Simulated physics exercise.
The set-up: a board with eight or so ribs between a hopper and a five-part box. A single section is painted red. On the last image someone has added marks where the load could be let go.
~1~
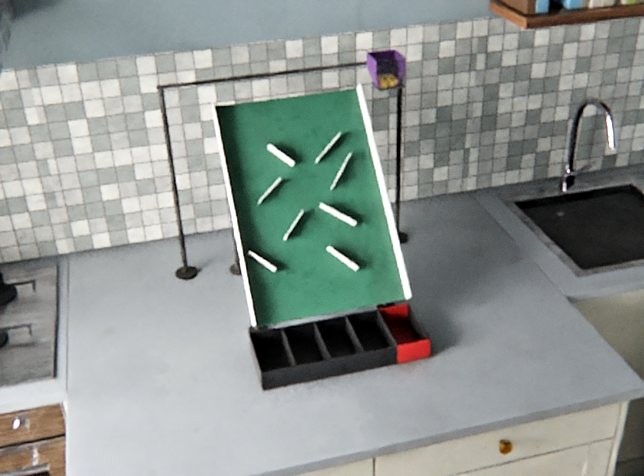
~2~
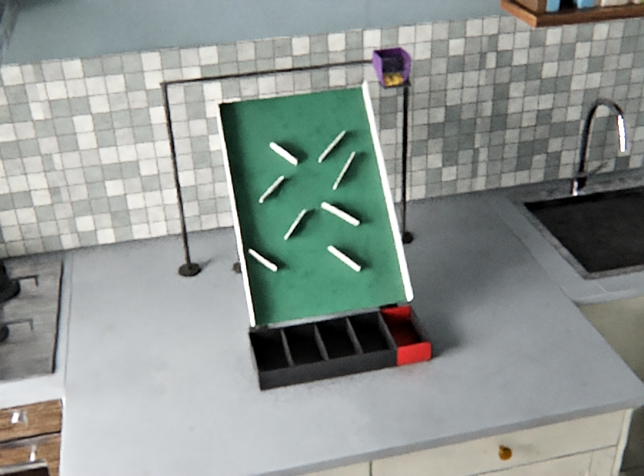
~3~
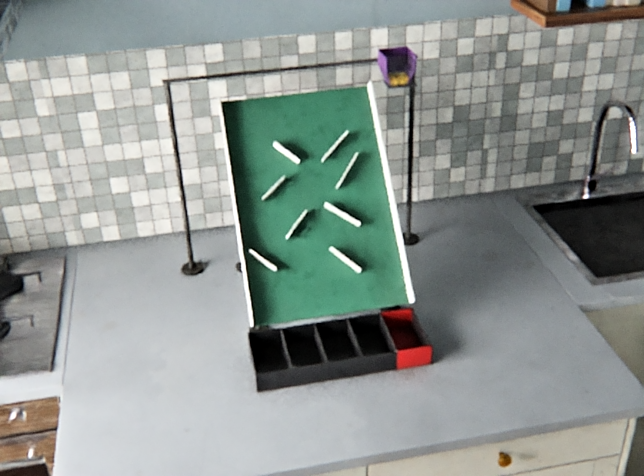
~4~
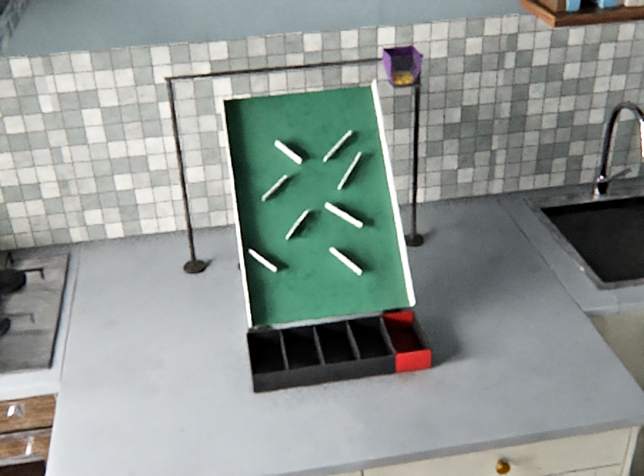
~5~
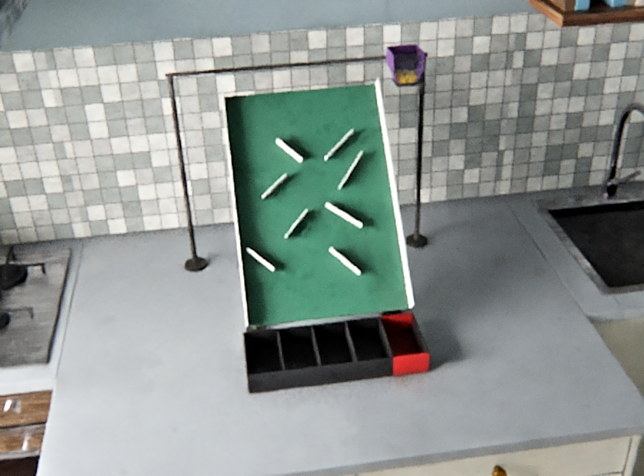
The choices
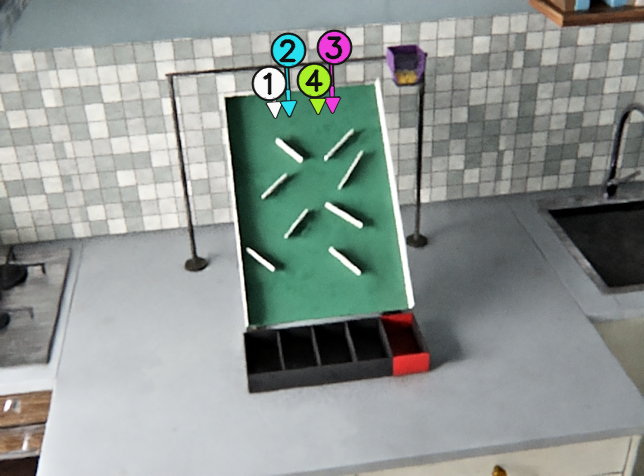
On a grey kitchen counter, a green ribbed board leaned above a dark sectioned box with a red right end, and only the view shifted slightly while the small purple hopper stayed above.
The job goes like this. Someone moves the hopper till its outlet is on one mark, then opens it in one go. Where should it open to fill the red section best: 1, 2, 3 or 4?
Best: 2.
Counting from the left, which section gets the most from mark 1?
It is the fifth one.
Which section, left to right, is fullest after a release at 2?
The fifth from the left.
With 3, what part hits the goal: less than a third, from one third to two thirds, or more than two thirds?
Less than a third.
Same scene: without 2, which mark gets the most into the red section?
1 it is.
On the marked copy, mark 1 meets the board at (275, 112); mark 2 meets the board at (289, 110); mark 3 meets the board at (332, 107); mark 4 meets the board at (318, 108).
With 1, roughly half in the red section, roughly half in other sections.
With 2, roughly two thirds in the red section, roughly a third in other sections, just a few held on the board.
With 3, about a tenth in the red section, the larger part in other sections, about a tenth outside the box.
With 4, about a tenth in the red section, the larger part in other sections, about a tenth outside the box.
